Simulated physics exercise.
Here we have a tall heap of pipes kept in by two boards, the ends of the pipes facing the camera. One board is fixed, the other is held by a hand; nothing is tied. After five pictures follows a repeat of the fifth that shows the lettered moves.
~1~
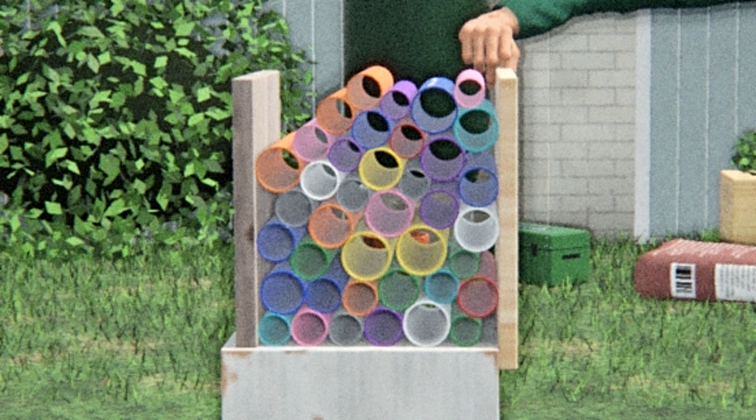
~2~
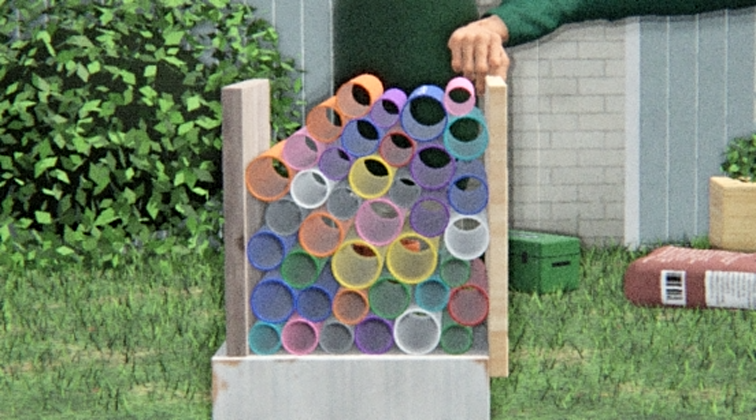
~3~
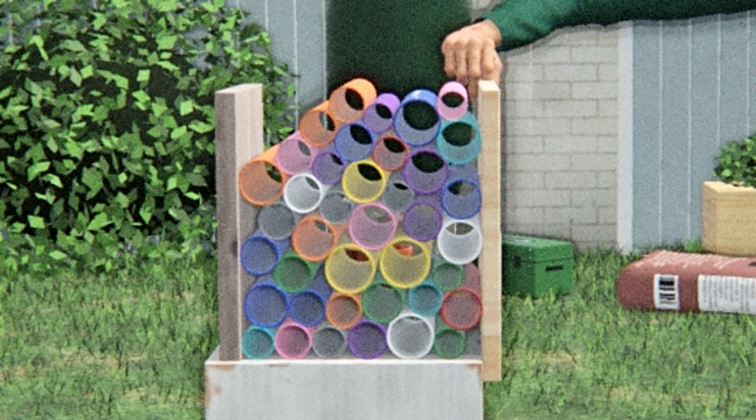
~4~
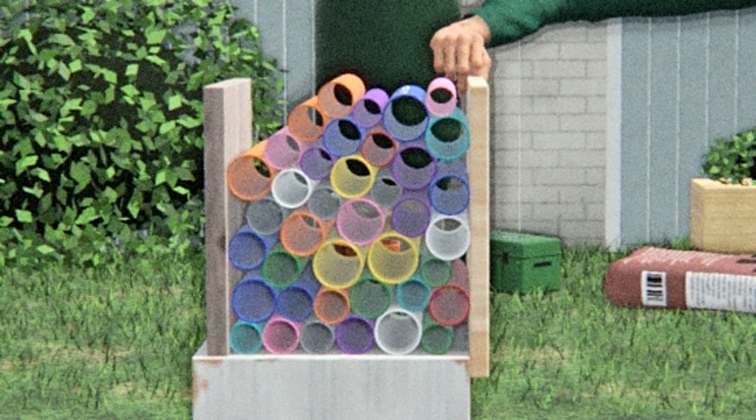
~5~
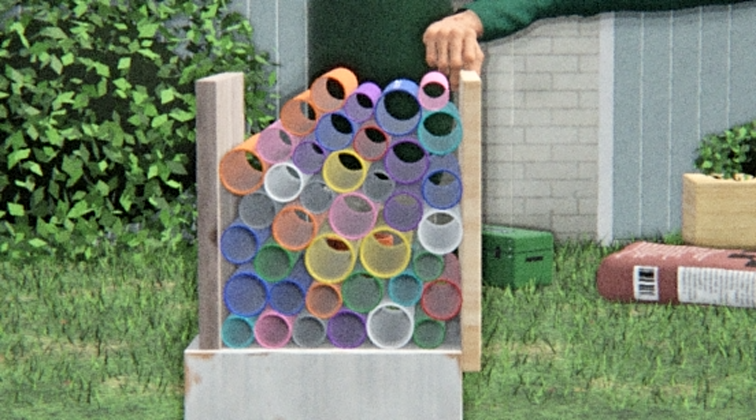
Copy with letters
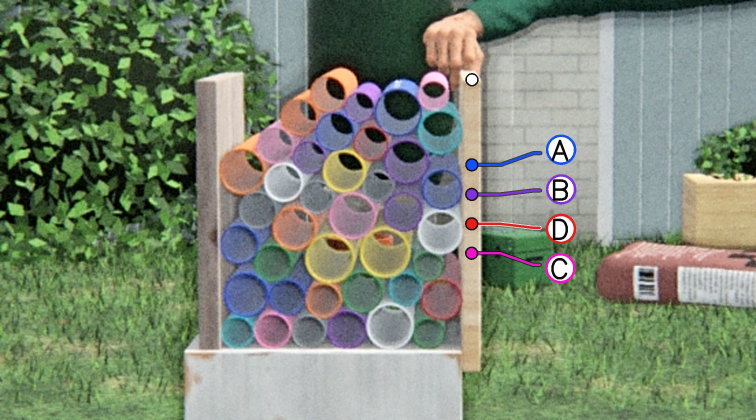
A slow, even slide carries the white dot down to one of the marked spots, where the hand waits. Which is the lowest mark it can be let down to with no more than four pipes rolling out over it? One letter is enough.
It can be let down to B.
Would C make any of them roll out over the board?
Yes, at C.
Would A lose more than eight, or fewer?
At A, fewer than eight.
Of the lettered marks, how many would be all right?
Two of the four.
On the marked copy, A at (472, 165); B at (471, 195); C at (471, 253); D at (471, 224); the white dot at (472, 80).
Taking B. A third of the way, top of the board (463, 133).
Two thirds of the way, top of the board (463, 193).
When it is over, top of the board (463, 194), three out over the board.
As for the rest, A none out over the board; C more than four out over the board; D more than four out over the board.
